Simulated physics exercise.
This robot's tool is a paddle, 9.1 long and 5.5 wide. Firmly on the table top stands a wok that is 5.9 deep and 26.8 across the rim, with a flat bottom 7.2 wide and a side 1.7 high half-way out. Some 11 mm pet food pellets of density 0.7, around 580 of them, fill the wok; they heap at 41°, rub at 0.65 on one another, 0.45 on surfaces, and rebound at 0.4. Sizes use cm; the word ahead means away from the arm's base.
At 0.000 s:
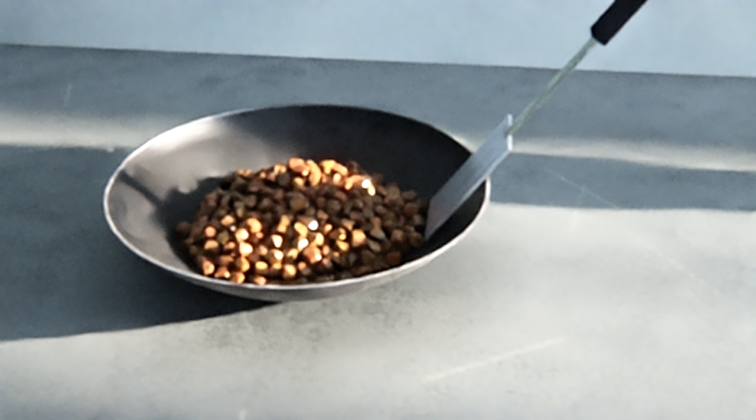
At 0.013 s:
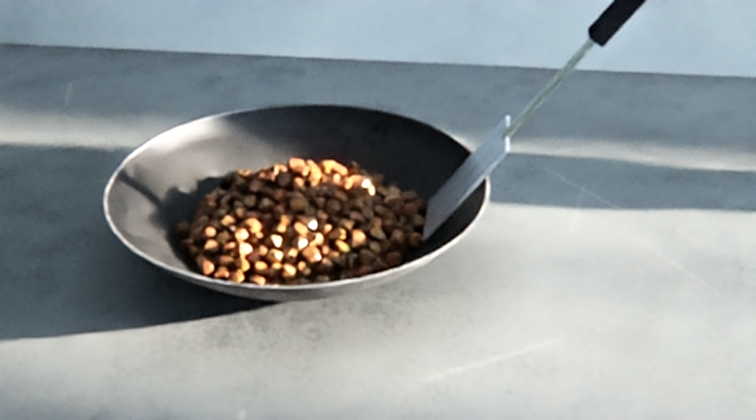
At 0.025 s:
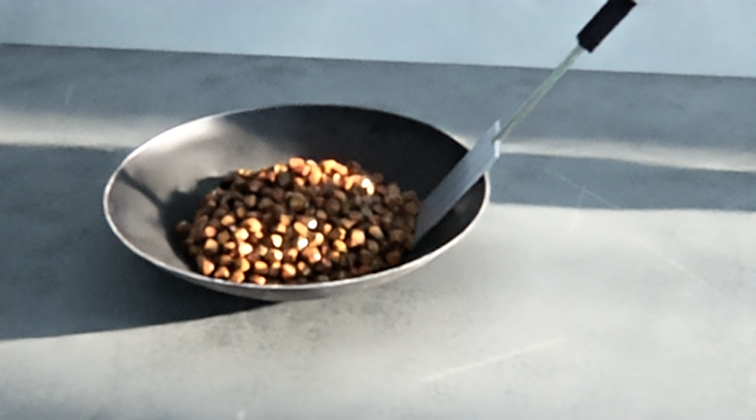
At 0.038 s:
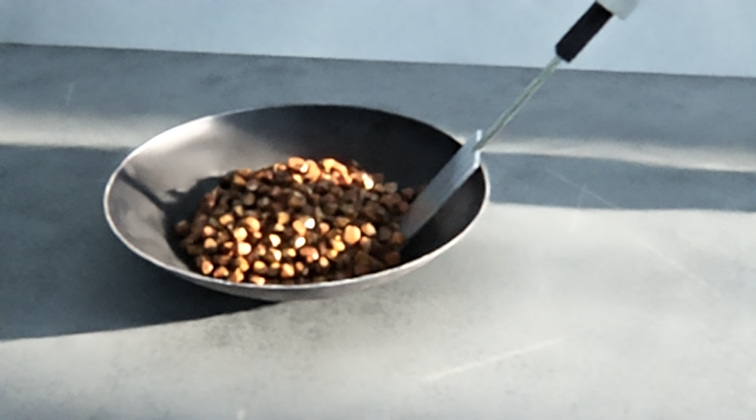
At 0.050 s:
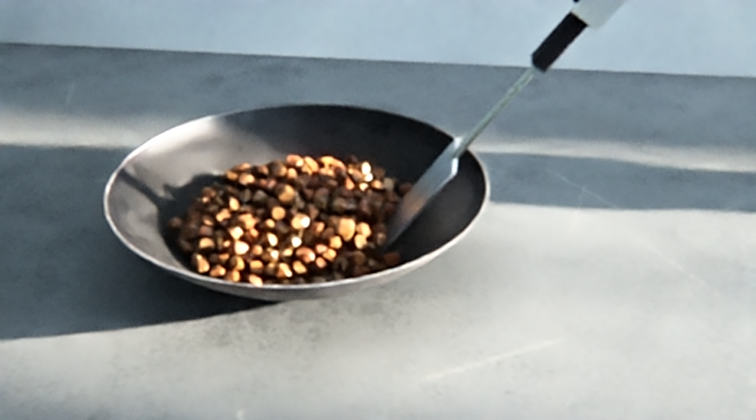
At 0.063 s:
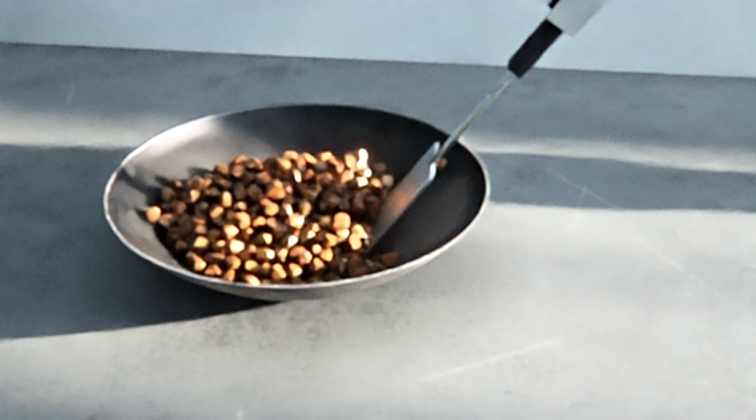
A flat metal paddle with a black handle rests at the right side of a dark wok heaped with small brown, nut-like pieces on a grey table top. It then slides left into the heap, pushing the pieces leftward so they spread toward the left wall and leave bare metal behind it.
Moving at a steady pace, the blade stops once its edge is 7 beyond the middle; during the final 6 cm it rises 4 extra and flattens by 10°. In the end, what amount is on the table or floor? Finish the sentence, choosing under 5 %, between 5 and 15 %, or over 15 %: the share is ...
The share is over 15 %.
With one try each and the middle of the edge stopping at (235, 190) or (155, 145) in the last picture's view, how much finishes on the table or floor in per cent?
Try 1: Approx. 15 %; try 2: Approx. 40 %.
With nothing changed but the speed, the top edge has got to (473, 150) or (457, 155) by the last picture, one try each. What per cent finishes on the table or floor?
First try about 10 %, second try about 20 %.
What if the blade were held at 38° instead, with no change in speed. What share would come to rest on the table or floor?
In that case, around 25 percent would end up on the table or floor.
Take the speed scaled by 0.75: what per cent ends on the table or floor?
The share would be near 20 in a hundred.
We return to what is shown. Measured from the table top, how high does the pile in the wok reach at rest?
It reaches around 6.5 cm.
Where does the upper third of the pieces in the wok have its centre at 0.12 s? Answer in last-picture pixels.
(228, 185).
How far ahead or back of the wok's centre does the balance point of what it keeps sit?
Forward offset: Roughly 3.5 cm.
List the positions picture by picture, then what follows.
In the first picture, the paddle top edge at (510, 132), sloping 54°; upper third of the load around (301, 209), from x 185 to 420, top at y 165; 575 in the wok.
In the second picture, the paddle top edge at (508, 133), sloping 54°; upper third of the load around (301, 209), from x 185 to 420, top at y 165.
In the third picture, the paddle top edge at (498, 138), sloping 54°; upper third of the load around (301, 209), from x 185 to 415, top at y 165.
In the fourth picture, the paddle top edge at (478, 147), sloping 54°; upper third of the load around (298, 206), from x 180 to 425, top at y 165.
In the fifth picture, the paddle top edge at (456, 155), sloping 54°; upper third of the load around (296, 200), from x 175 to 435, top at y 160.
In the sixth picture, the paddle top edge at (435, 160), sloping 54°; upper third of the load around (283, 195), from x 150 to 440, top at y 155; 575 in the wok.
After 0.09 s, sloping 54°, highest piece 8 above the table; 574 in the wok, 1 on the blade or in flight.
After 0.12 s, sloping 51°, highest piece 10 above the table; 558 in the wok, 17 on the blade or in flight.
After 0.34 s, sloping 44°, highest piece 12 above the table; 442 in the wok, 70 on the table or floor, 63 on the blade or in flight.
After 1.39 s, sloping 44°, highest piece 7 above the table; 441 in the wok, 134 on the table or floor.
In the end, 441 in the wok, 134 on the table or floor. That is 23 % on the table or floor.
